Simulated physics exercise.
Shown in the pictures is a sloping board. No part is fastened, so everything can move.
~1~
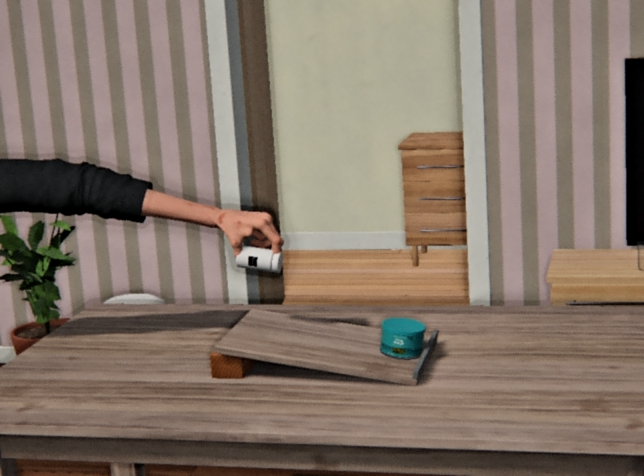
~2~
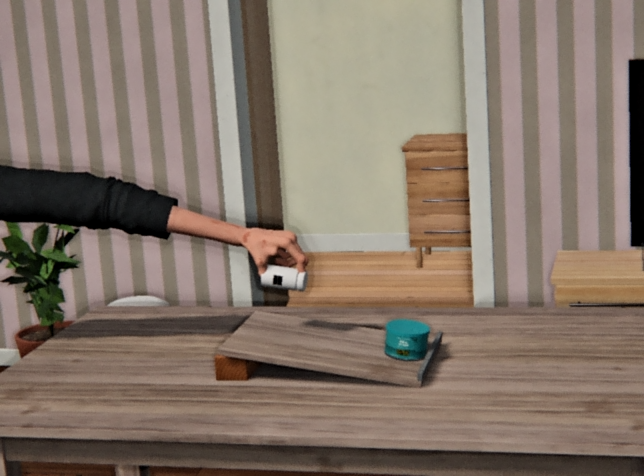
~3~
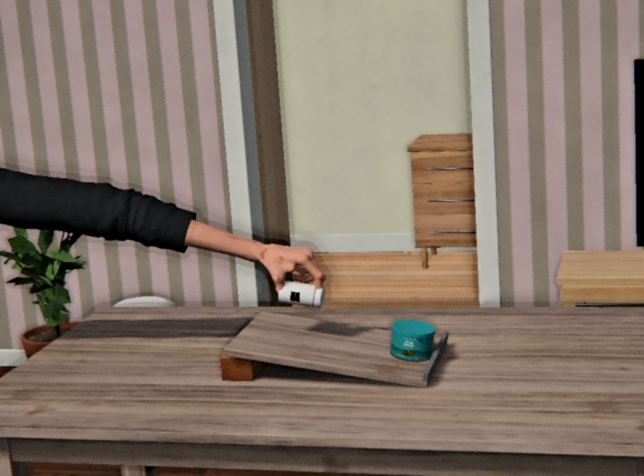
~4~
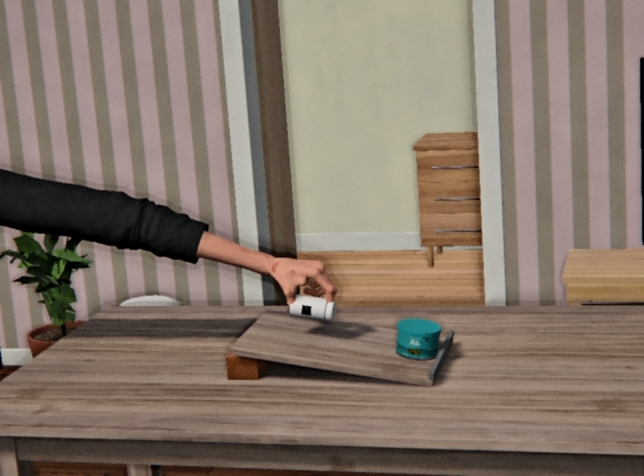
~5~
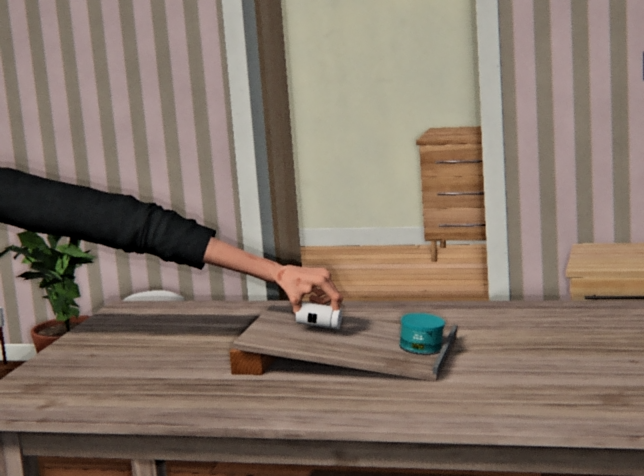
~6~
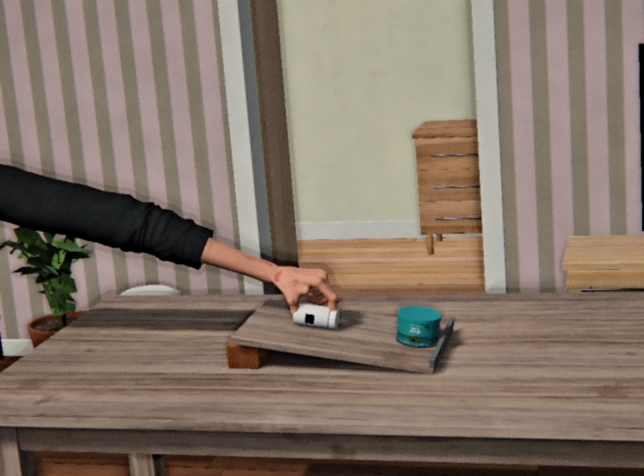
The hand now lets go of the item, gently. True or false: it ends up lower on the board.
False.
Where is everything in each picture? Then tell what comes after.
In the first picture, still above its spot; white shaker (260, 259); turquoise tub (403, 338).
In the second picture, still above its spot; white shaker (285, 278); turquoise tub (407, 340).
In the third picture, still above its spot; white shaker (302, 294); turquoise tub (413, 340).
In the fourth picture, still above its spot; white shaker (313, 308); turquoise tub (418, 339).
In the fifth picture, still above its spot; white shaker (319, 316); turquoise tub (422, 334).
In the sixth picture, in place under the hand; white shaker (316, 316); turquoise tub (419, 327).
Then, 0.20 s on from there, no change.
Then, 0.40 s on from there, white shaker resting near (316, 317).
In the end, both unmoved. At the end, from the last picture's camera, white shaker near (316, 317). The white shaker keeps its place.
